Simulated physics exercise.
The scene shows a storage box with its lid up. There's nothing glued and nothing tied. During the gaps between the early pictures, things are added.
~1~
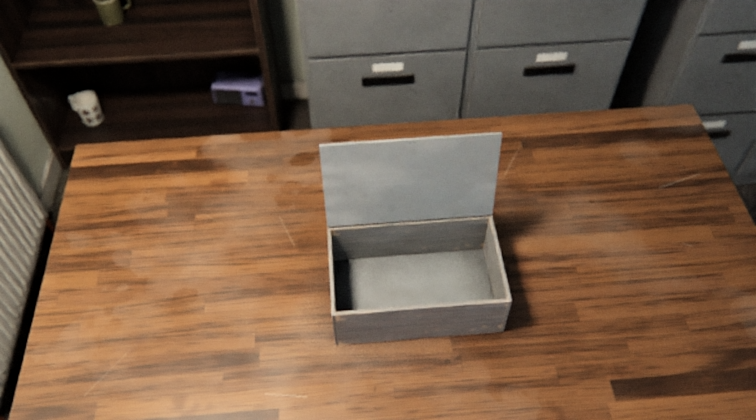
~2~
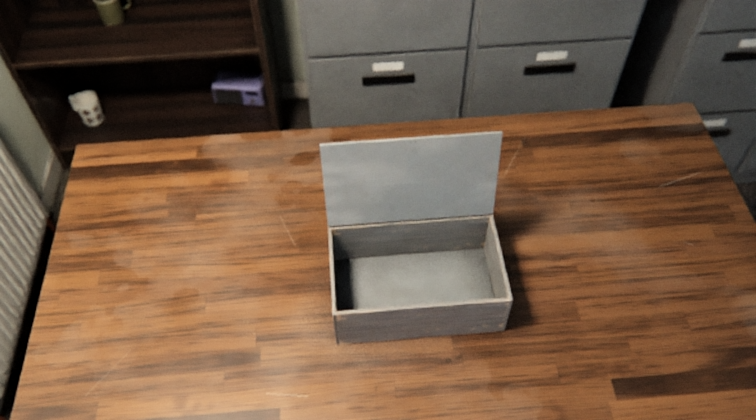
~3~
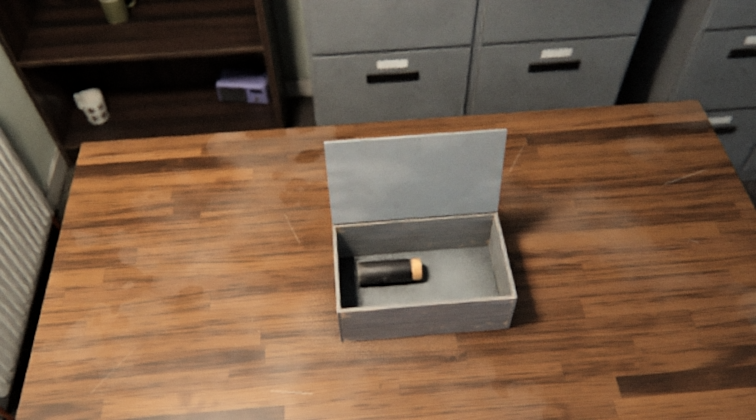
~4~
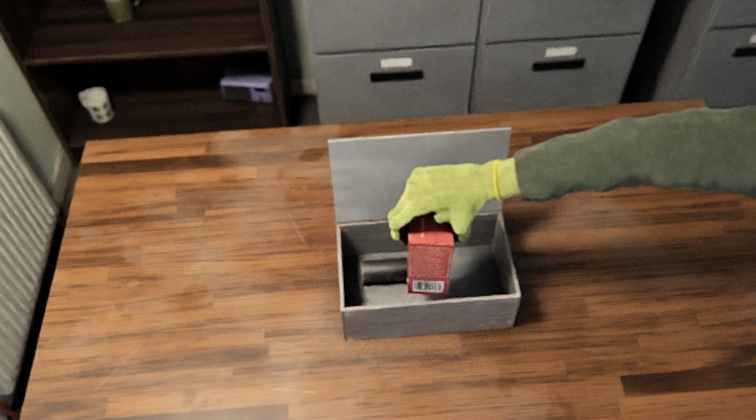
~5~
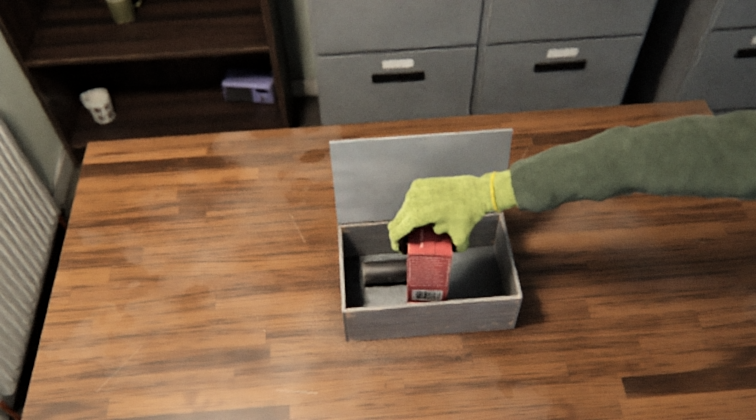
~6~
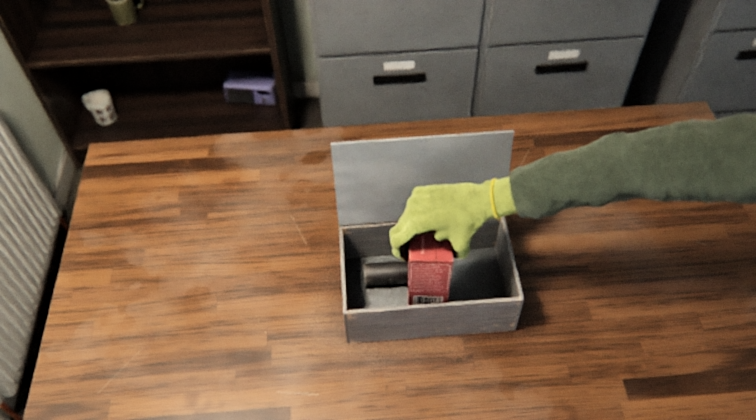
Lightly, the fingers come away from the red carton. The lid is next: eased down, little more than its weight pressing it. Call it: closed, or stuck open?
Stuck open.
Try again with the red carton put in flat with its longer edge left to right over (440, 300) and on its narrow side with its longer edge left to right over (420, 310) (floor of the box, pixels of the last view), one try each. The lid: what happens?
Case one: Lid goes down; case two: Lid goes down.
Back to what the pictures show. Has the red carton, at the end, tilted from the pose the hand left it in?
Observation: It keeps the set orientation.
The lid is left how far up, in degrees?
Some 30°.
Then, 1.30 s later than the last frame, lid 78° above the rim; red carton moved about its own width near (428, 284).
Then, 1.90 s later than the last frame, lid 34° above the rim; red carton moved about its own width near (428, 284).
When it is over, lid 31° above the rim; moved from the start, red carton; black shaker as before. End places, in pixels of the last picture, red carton near (429, 283).
